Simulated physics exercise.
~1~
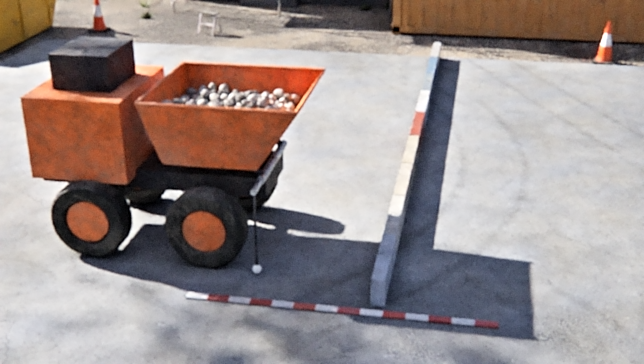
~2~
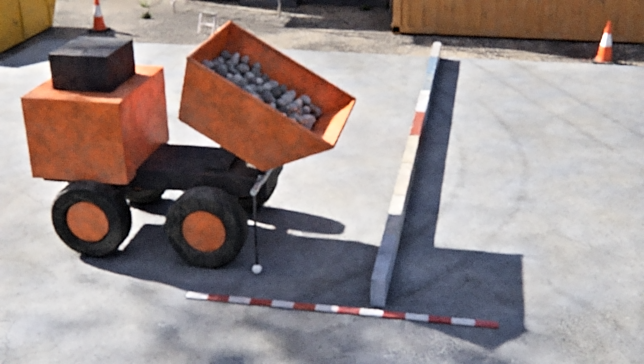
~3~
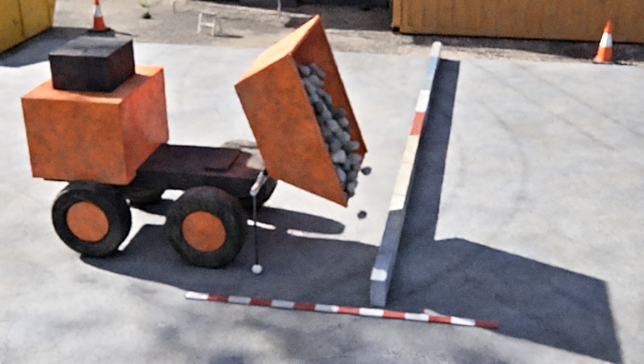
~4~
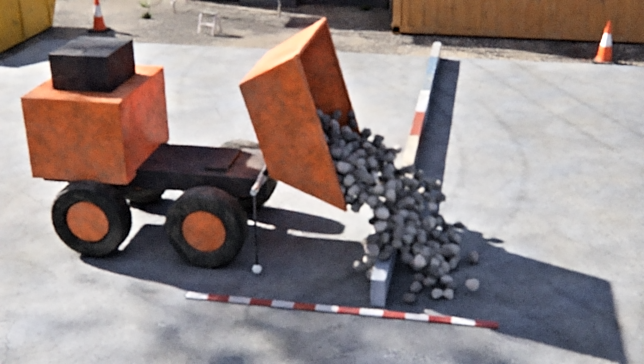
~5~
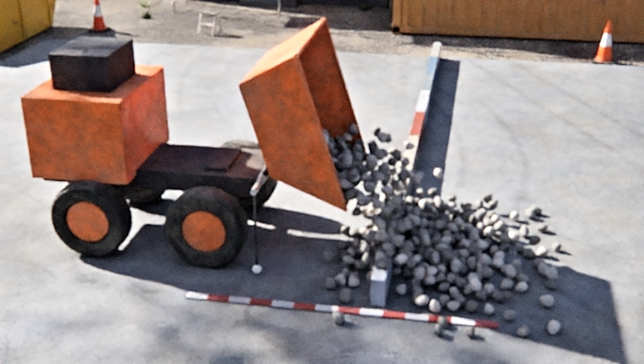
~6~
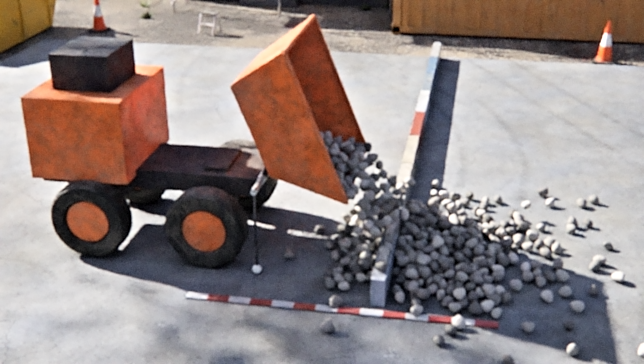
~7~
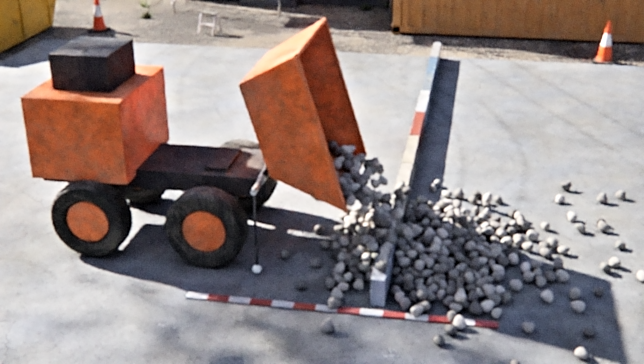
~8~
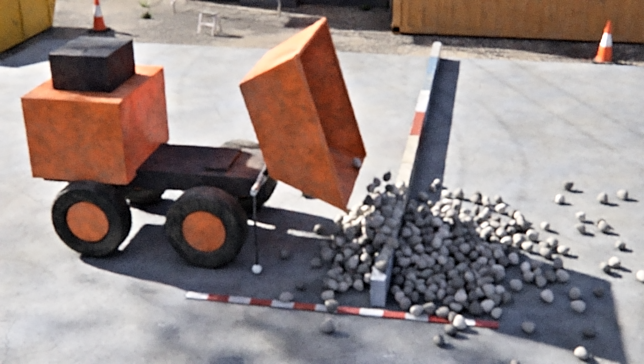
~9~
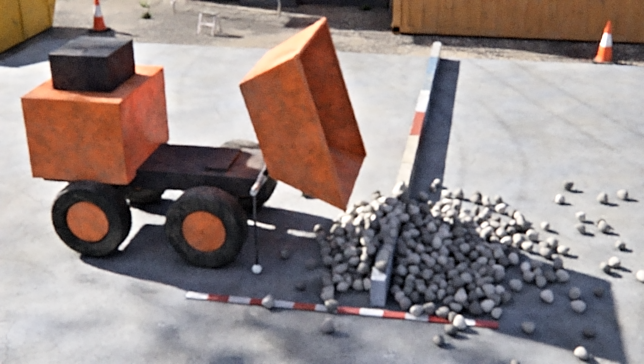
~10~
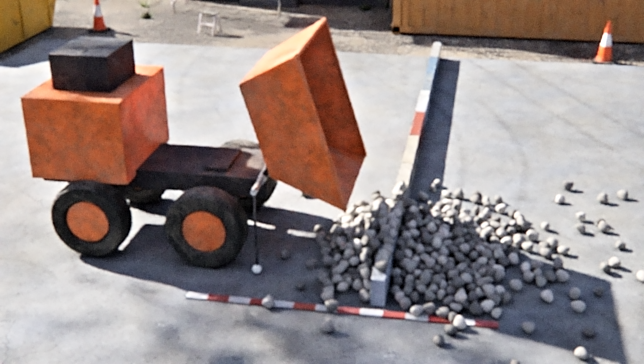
An orange dumper's skip tips forward to the right and pours grey cobbles over a low kerb, jerking slightly as the last ones slide out. The skip ends empty and steeply tilted, with the cobbles heaped on both sides of the kerb, mostly beyond it, and some scattered farther right.
